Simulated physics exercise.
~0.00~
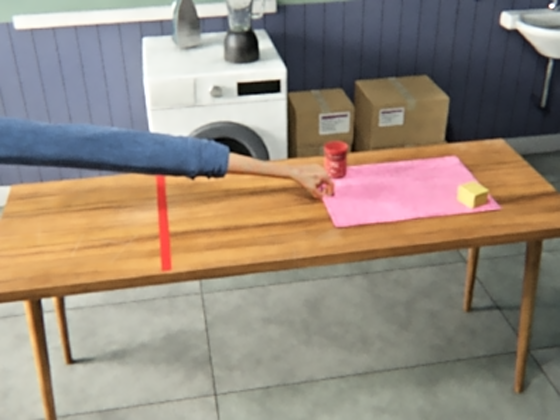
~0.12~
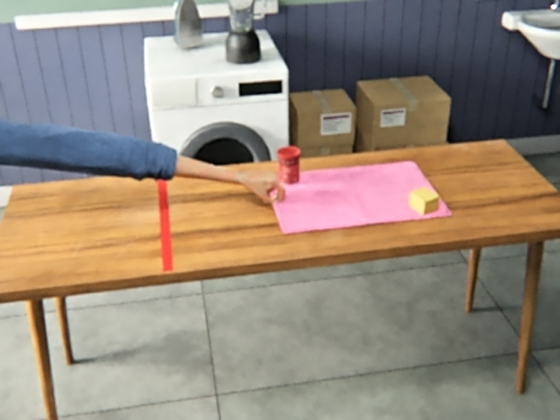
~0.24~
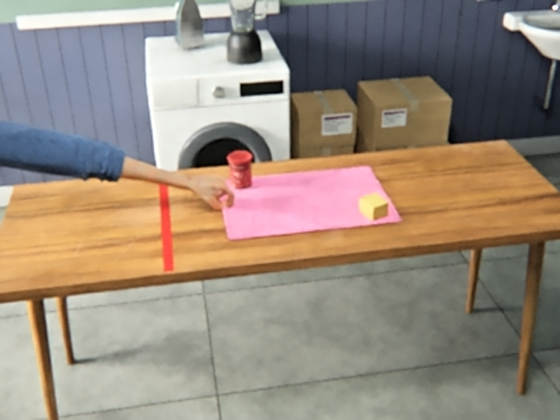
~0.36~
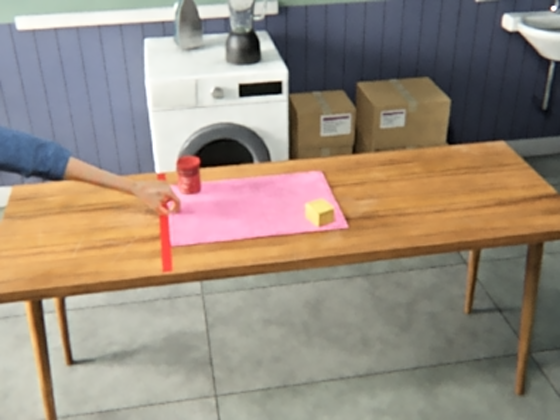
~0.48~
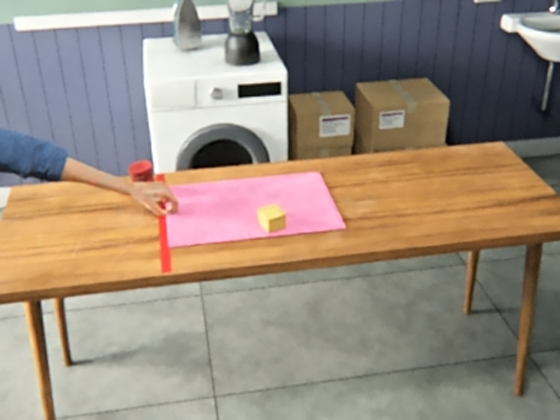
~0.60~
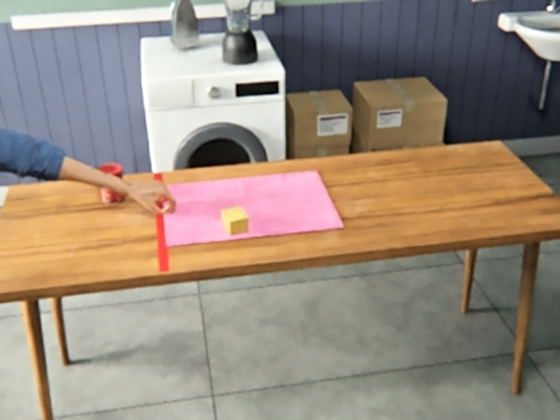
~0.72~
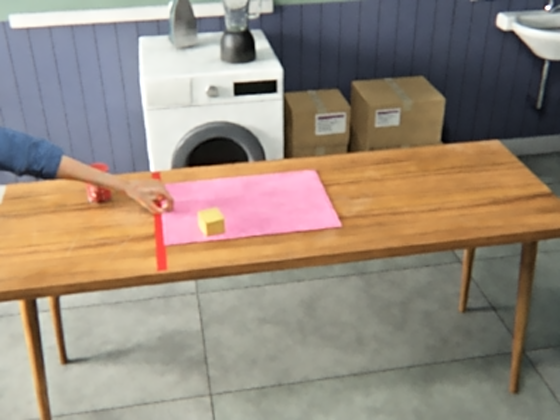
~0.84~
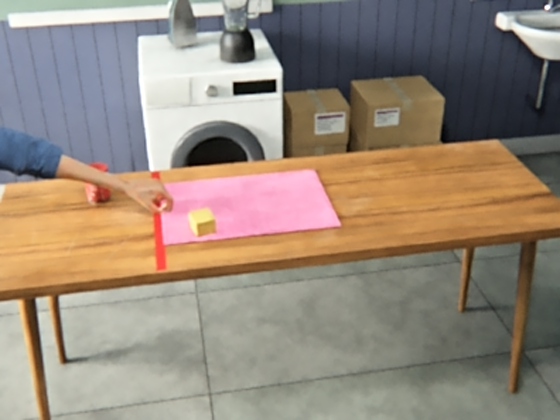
In the video, a hand pulls a pink cloth carrying a red tin and a yellow block leftward across a wooden table, stopping at a red tape line. The tin slides off the front onto the table beyond the tape, while the block slides left but stays on the cloth.
